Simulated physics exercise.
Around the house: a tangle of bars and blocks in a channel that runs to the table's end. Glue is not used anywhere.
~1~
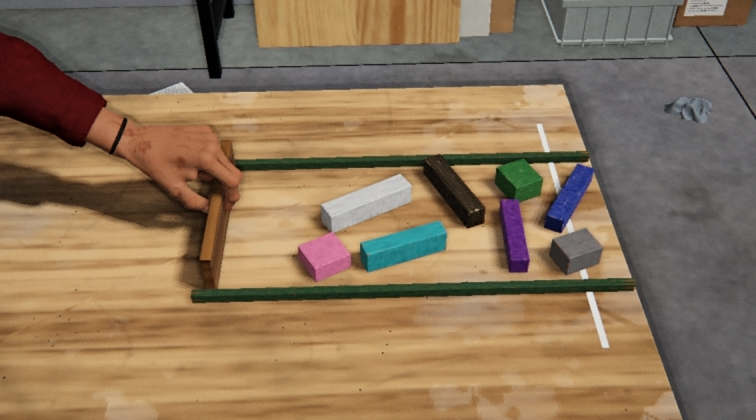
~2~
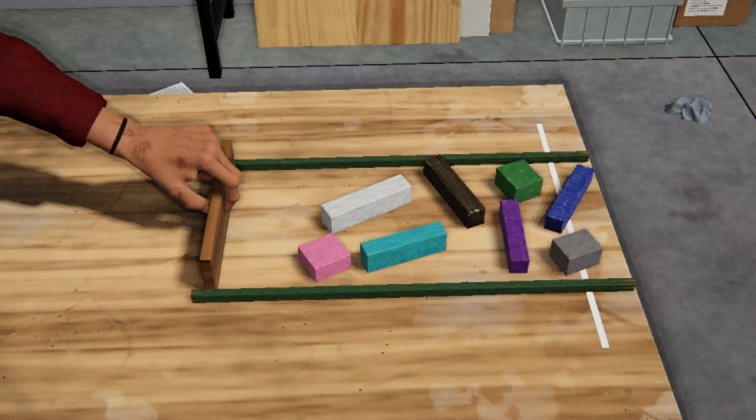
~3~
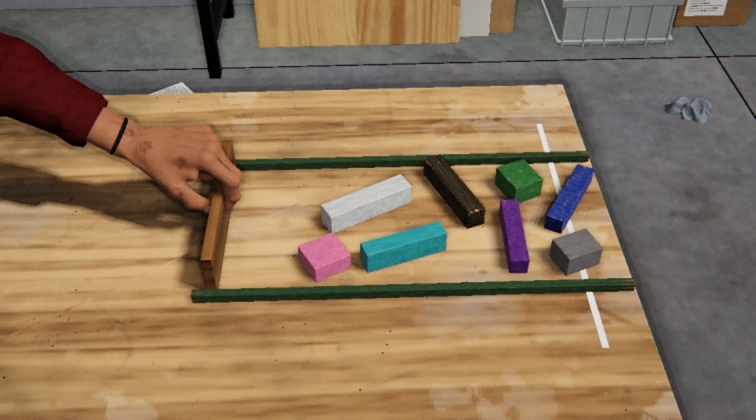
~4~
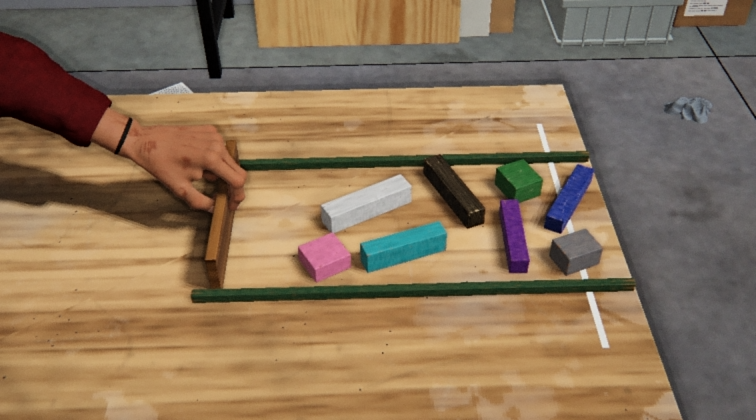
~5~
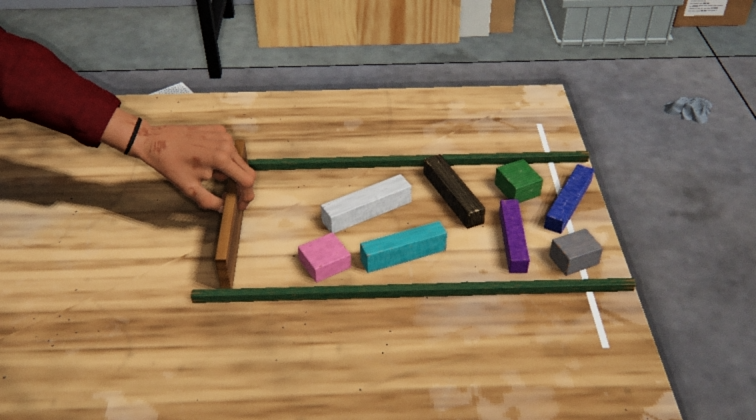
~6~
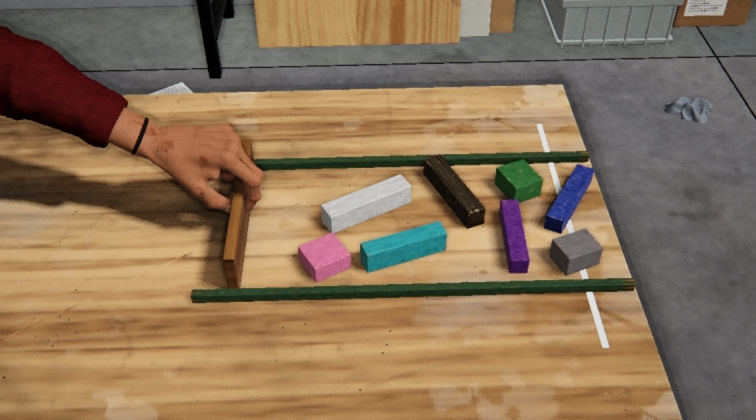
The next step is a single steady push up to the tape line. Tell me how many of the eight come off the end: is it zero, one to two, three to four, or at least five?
It is at least five.
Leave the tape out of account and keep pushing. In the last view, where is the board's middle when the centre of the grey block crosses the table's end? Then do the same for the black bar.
First near (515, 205), second near (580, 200).
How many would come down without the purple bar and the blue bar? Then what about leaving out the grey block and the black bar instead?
That makes 3 fallen, then 3 fallen in the other try.
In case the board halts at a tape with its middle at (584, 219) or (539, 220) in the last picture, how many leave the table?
6, then 2.
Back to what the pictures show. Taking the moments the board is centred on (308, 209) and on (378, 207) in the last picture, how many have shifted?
In order, the tallies are 1 and 4.
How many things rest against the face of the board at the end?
At rest, 2 are in contact.
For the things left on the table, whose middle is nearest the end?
The black bar is it.
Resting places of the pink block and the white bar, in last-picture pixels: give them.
Positions - first (602, 257), then (573, 190).
A little later, none off yet; blue bar at rest near (570, 198); grey block at rest near (576, 252); green block at rest near (519, 181).
When it is over, the number that fall off is five or more; down, turquoise bar, purple bar, green block, grey block and blue bar.
